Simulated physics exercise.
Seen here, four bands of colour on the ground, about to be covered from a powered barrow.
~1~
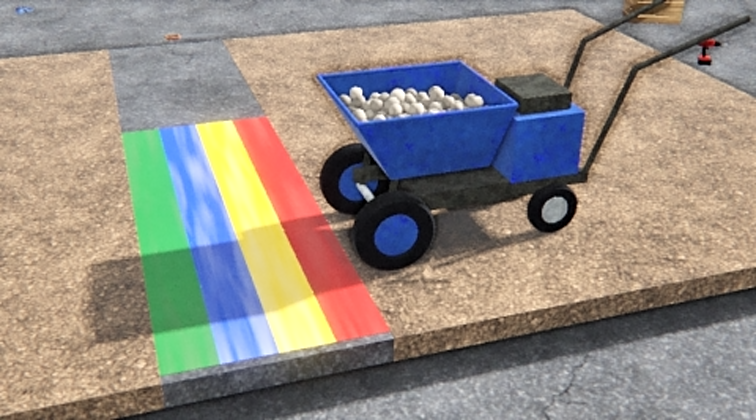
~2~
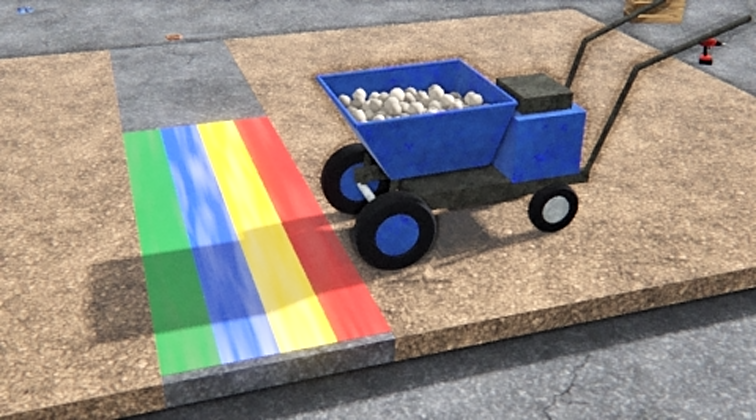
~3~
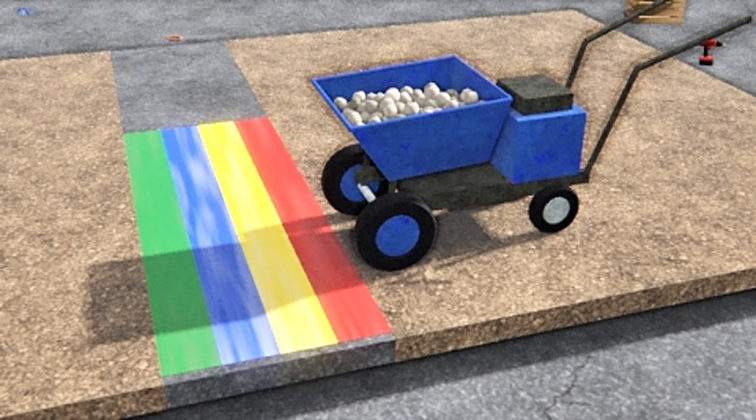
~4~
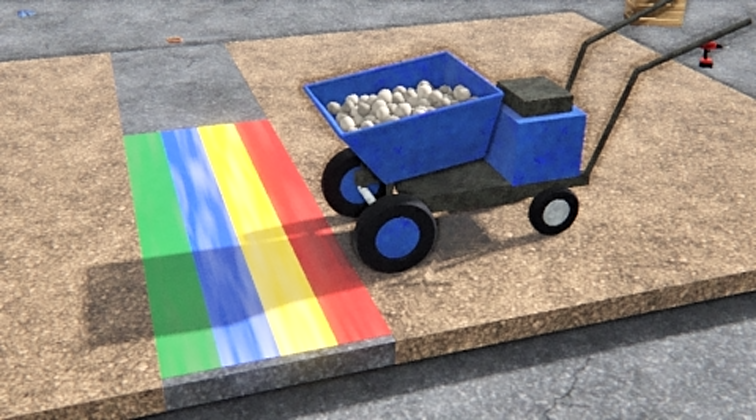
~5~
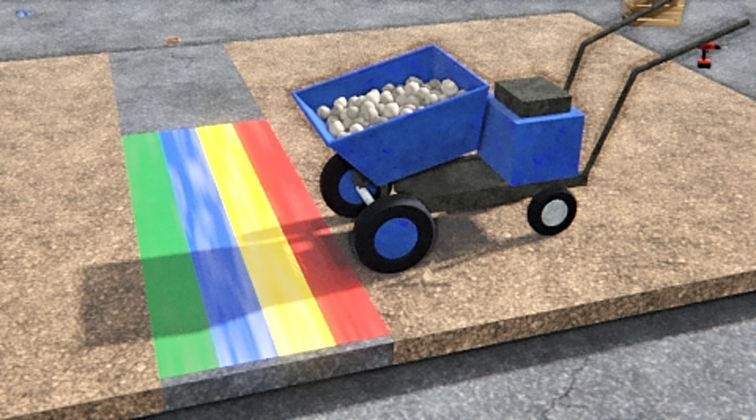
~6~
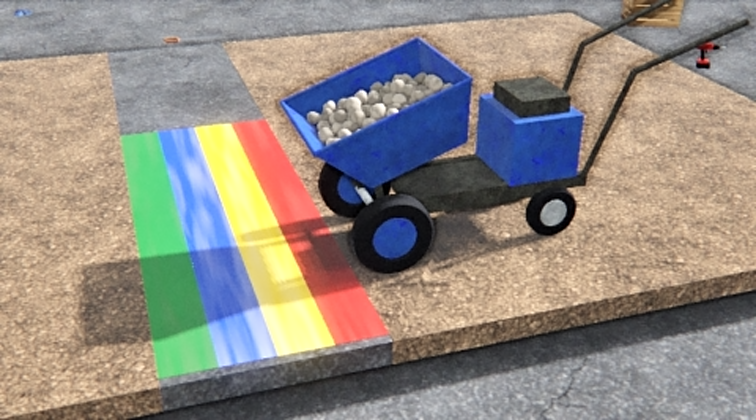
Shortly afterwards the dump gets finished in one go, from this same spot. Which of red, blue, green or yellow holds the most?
Blue.
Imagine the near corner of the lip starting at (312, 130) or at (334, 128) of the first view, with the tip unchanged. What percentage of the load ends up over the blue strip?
First spot: About 20 percent; second spot: About 40 percent.
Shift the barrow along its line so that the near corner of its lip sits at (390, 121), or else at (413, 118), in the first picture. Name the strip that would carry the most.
Place 1 - yellow; place 2 - the yellow one.
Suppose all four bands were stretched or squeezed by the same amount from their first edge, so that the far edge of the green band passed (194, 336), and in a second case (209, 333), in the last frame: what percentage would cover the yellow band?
Near 0 and 0 in a hundred.
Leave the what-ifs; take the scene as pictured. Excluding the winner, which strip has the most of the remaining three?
Next in line is green.
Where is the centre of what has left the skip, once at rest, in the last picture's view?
The centre settles at about (211, 260).
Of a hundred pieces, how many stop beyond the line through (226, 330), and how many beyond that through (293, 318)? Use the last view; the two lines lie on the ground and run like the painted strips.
In order: 40 per cent, then 80 per cent.
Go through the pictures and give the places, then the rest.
The first frame shows lip of the skip at (357, 125), level; top of the load at (424, 116), river pebbles; red strip at (345, 301); yellow strip at (293, 311); blue strip at (239, 321); green strip at (182, 331).
The second frame shows lip of the skip at (356, 126), level; top of the load at (424, 115).
The third frame shows lip of the skip at (351, 130), tipped barely; top of the load at (420, 115).
The fourth frame shows lip of the skip at (341, 137), tipped a little; top of the load at (424, 106).
The fifth frame shows lip of the skip at (329, 144), tipped a little; top of the load at (423, 95).
The sixth frame shows lip of the skip at (315, 154), tipped clearly; top of the load at (422, 93); red strip at (344, 304); yellow strip at (291, 314); blue strip at (237, 324); green strip at (181, 334).
Soon, skip tipped steeply; all in the skip.
A while on, skip tipped steeply; most in the skip; a stray few over the yellow strip; a small part over the blue strip; a stray few over the green strip; a stray few falling.
Towards the end, skip tipped right over; about a third in the skip; a small part over the yellow strip; about a third over the blue strip; about a quarter over the green strip; a small part off the paint.
Finally, skip tipped right over; a small part in the skip; none over the red strip; a small part over the yellow strip; about a third over the blue strip; about a quarter over the green strip; a small part off the paint.
